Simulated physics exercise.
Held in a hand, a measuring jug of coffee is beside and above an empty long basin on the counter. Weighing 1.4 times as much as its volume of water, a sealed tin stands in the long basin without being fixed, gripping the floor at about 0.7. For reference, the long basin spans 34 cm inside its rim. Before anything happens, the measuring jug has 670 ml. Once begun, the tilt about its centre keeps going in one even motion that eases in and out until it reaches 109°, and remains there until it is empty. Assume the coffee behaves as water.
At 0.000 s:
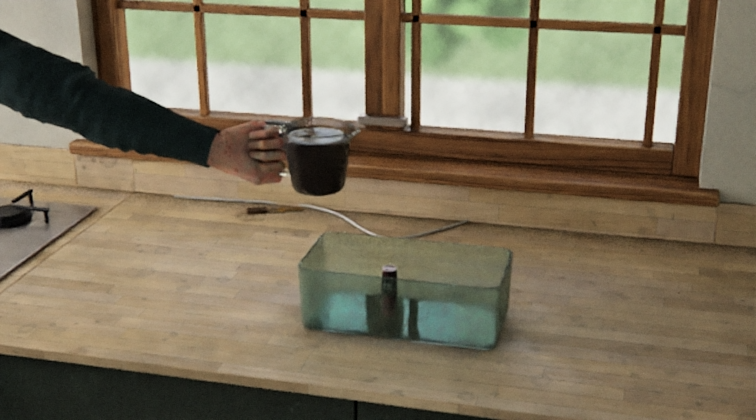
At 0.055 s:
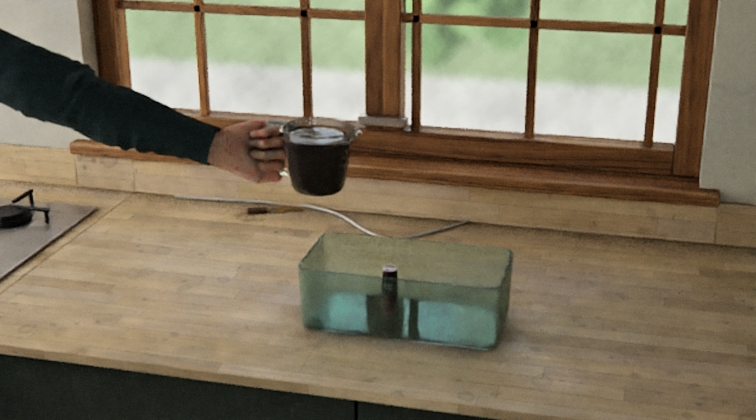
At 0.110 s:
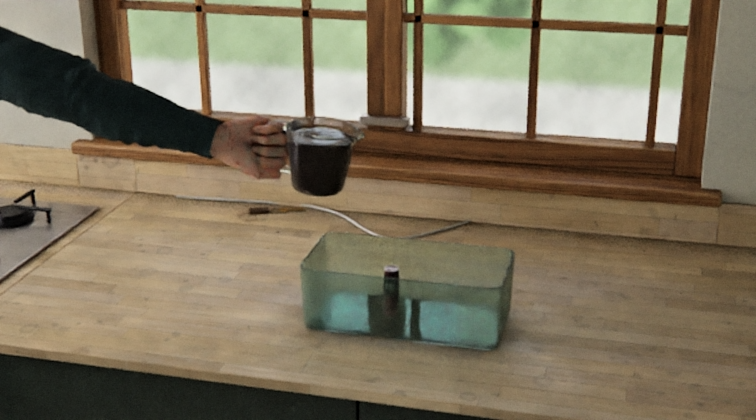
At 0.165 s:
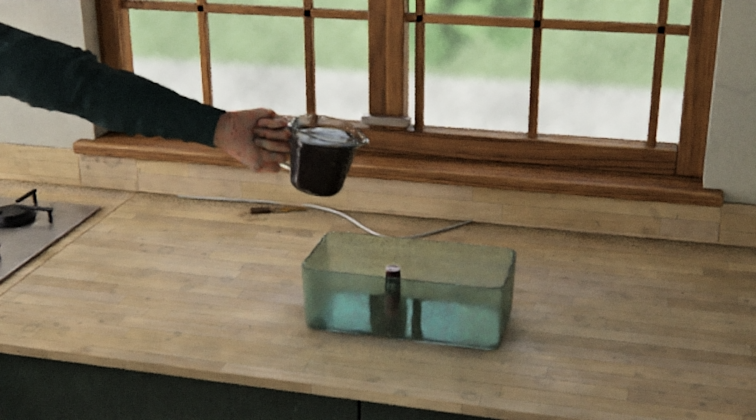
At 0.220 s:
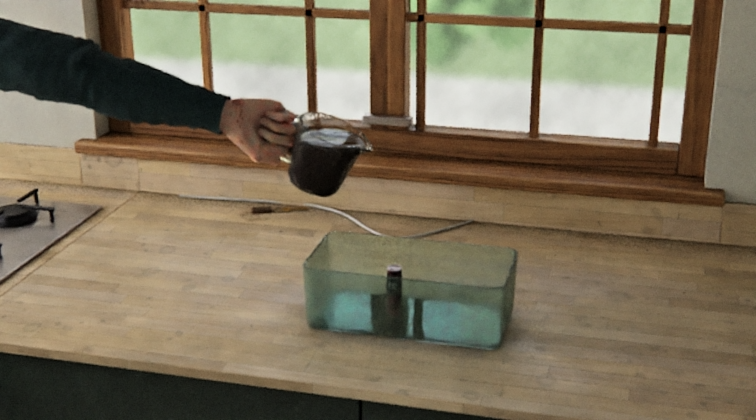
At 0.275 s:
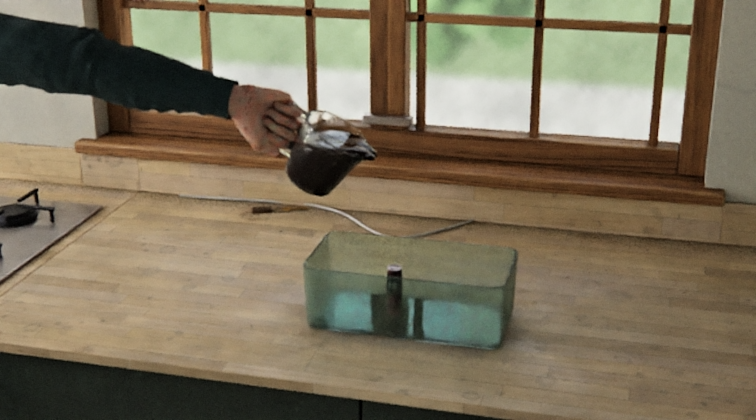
The footage shows a hand holding a measuring jug of dark liquid above and to the left of a long greenish translucent basin on a wooden counter, then gradually tilting the jug to the right until the liquid reaches its lip.
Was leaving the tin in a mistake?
Yes, it keels over.
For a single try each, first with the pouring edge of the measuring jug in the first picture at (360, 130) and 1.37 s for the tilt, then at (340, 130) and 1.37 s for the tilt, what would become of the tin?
Run one: It does not tip. Run two: It tumbles.
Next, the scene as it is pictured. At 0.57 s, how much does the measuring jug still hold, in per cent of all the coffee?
Roughly 44 %.
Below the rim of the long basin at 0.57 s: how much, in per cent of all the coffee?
Close to 24 in a hundred.
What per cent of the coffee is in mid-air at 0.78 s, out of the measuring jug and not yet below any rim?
Around 12 percent of the liquid.
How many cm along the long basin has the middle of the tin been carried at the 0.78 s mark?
It has moved some 0 cm.
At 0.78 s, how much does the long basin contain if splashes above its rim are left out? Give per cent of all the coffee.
About 84 %.
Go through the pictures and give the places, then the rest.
Tilt 0°; pouring edge (360, 131); surface from (288, 133) to (351, 138); the long basin's rim runs from (311, 250) to (507, 270); the tin's top is at (390, 270), in the first picture.
Tilt 1°; pouring edge (361, 133); surface from (289, 133) to (351, 139), in the second picture.
Tilt 6°; pouring edge (364, 136); surface from (292, 133) to (354, 140), in the third picture.
Tilt 13°; pouring edge (369, 142); surface from (296, 133) to (359, 141), in the fourth picture.
Tilt 22°; pouring edge (372, 149); surface from (299, 135) to (367, 144), in the fifth picture.
Tilt 32°; pouring edge (374, 159); surface from (299, 140) to (371, 152); 2 per cent is over the edge, in the sixth picture.
By 0.57 s the tilt is 94° and 43 per cent is still to pour; the tin stands where it began.
By 0.78 s the tilt is 109° and 5 per cent is still to pour; the tin stands where it began.
By 1.01 s the tilt is 109° and 0 per cent is still to pour; the tin leans 59°.
By 1.25 s the tilt is 109° and 0 per cent is still to pour; the tin lies on its side.
At rest the tin lies on its side.
